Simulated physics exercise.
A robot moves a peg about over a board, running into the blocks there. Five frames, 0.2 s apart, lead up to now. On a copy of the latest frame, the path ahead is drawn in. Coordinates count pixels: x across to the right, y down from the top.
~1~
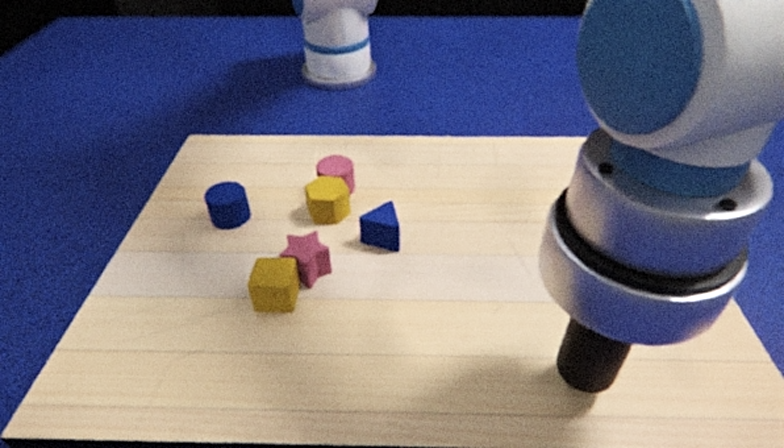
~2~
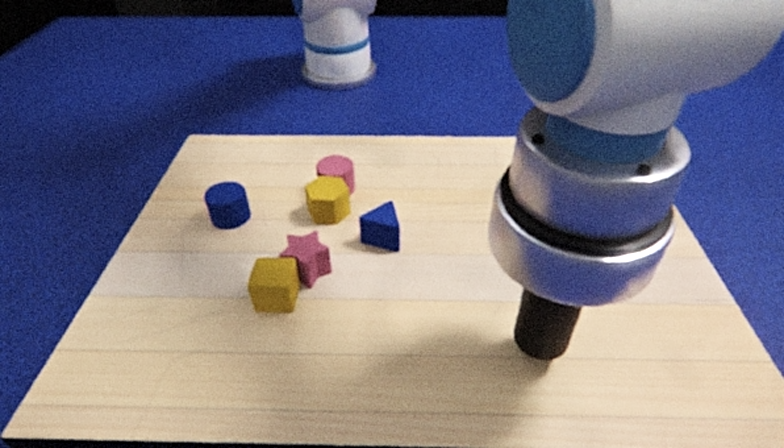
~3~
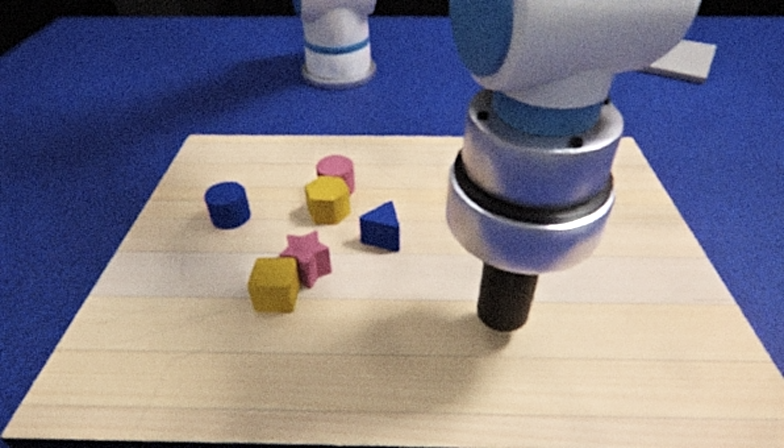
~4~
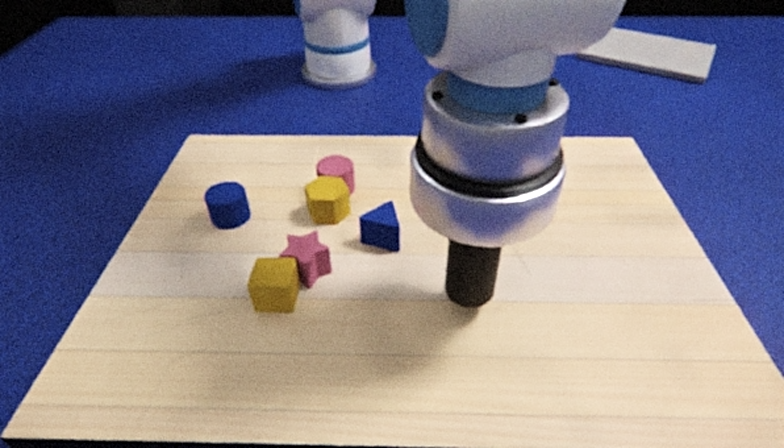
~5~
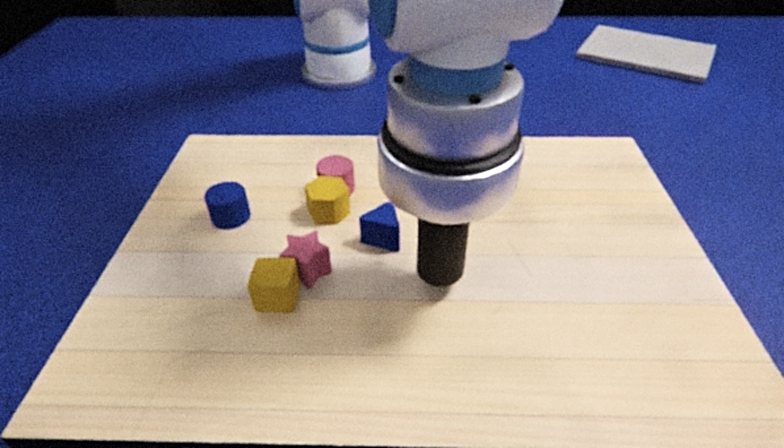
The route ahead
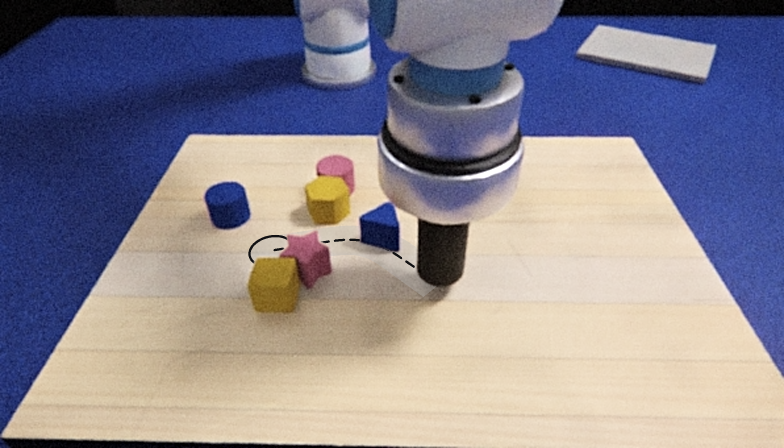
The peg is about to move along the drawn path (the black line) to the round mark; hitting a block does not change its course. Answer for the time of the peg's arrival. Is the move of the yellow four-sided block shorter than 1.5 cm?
Short answer: No.
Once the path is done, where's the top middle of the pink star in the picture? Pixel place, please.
It should be at (262, 255) by then.
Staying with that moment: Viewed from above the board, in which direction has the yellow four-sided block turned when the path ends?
Looking down on the board, it turns counter-clockwise.
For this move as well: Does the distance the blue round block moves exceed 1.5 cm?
No.
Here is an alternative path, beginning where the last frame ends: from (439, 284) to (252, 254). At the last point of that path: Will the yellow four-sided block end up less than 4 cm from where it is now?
The answer is yes.
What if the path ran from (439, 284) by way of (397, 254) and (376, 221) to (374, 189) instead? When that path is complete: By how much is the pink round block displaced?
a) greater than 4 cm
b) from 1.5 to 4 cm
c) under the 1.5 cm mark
b: From 1.5 to 4 cm.
Path on the board, from (439, 284) over (391, 251) and (334, 241) to (272, 251).
On the path given first. One third of the way, peg (390, 236); blue triangular piece (367, 200).
Two thirds of the way, peg (332, 227); yellow hexagonal block (315, 184), turned 15° clockwise; blue triangular piece (349, 191).
At the end, peg (268, 236); blue round block in place; yellow four-sided block (260, 290), turned 30° anticlockwise; pink star (262, 255), turned 55° anticlockwise; yellow hexagonal block (315, 184), turned 15° clockwise; blue triangular piece (349, 191).
